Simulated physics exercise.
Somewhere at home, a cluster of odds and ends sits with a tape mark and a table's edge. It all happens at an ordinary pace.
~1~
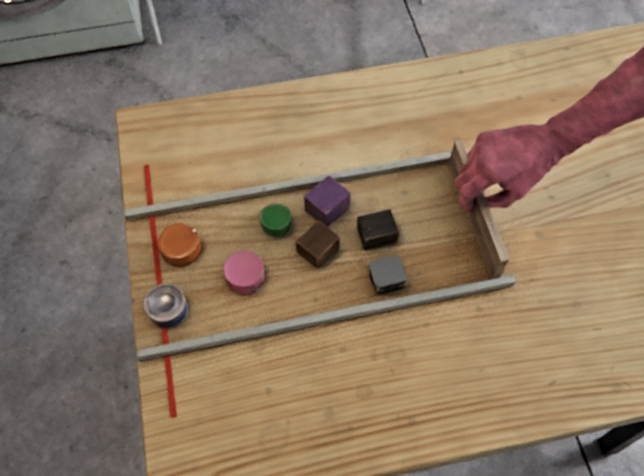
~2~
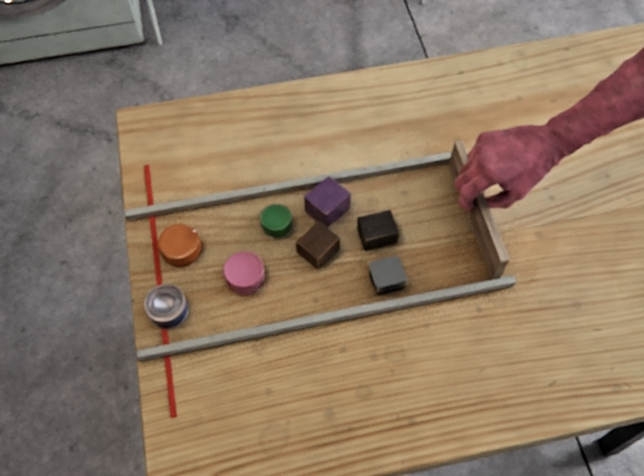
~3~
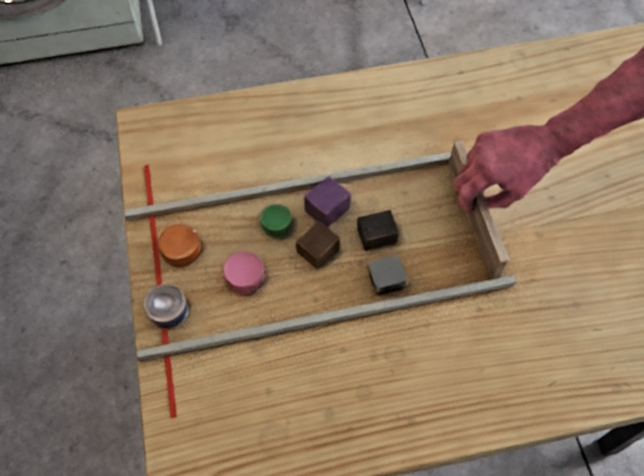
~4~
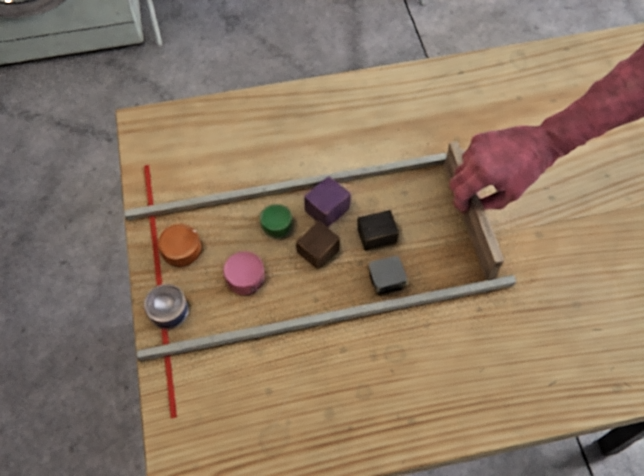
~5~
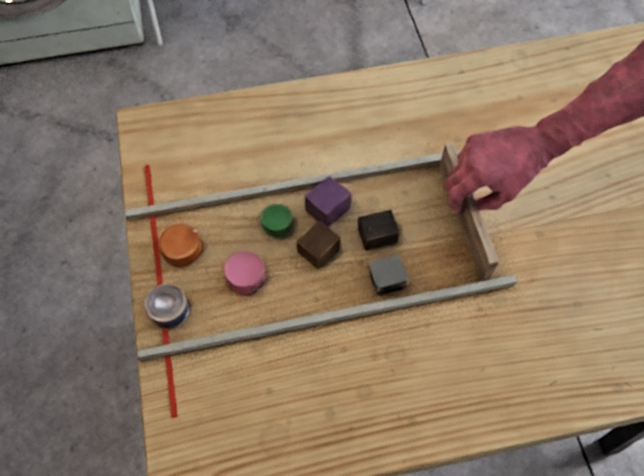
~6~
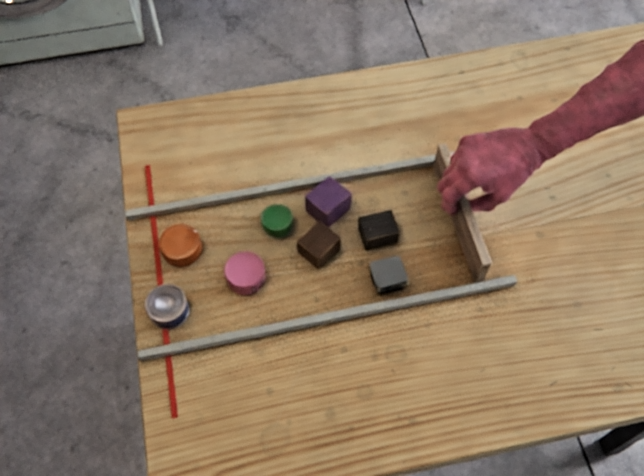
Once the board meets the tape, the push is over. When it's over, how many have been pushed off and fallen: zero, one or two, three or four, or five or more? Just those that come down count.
By the end, five or more have fallen.
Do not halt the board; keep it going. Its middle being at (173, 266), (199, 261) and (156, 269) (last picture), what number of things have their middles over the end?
Per position: 5 / 2 / 5.
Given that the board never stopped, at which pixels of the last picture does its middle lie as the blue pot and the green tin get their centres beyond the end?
Points: About (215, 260) and about (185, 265).
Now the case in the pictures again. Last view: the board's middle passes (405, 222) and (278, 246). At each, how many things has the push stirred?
I make it 0 at the first spot and 7 at the other.
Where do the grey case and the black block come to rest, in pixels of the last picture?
Grey case at about (147, 323), black block at about (140, 275).
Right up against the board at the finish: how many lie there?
The figure is 3.
A little later, none off yet; blue pot at rest near (168, 307); orange lid at rest near (181, 245); pink tub at rest near (245, 273).
Next, none off yet; blue pot shifted a little near (149, 321); orange lid shifted a little near (163, 250); pink tub shifted well along near (184, 298).
When it is over, the number that fall off is five or more; down, brown block, green tin, pink tub, orange lid and blue pot.
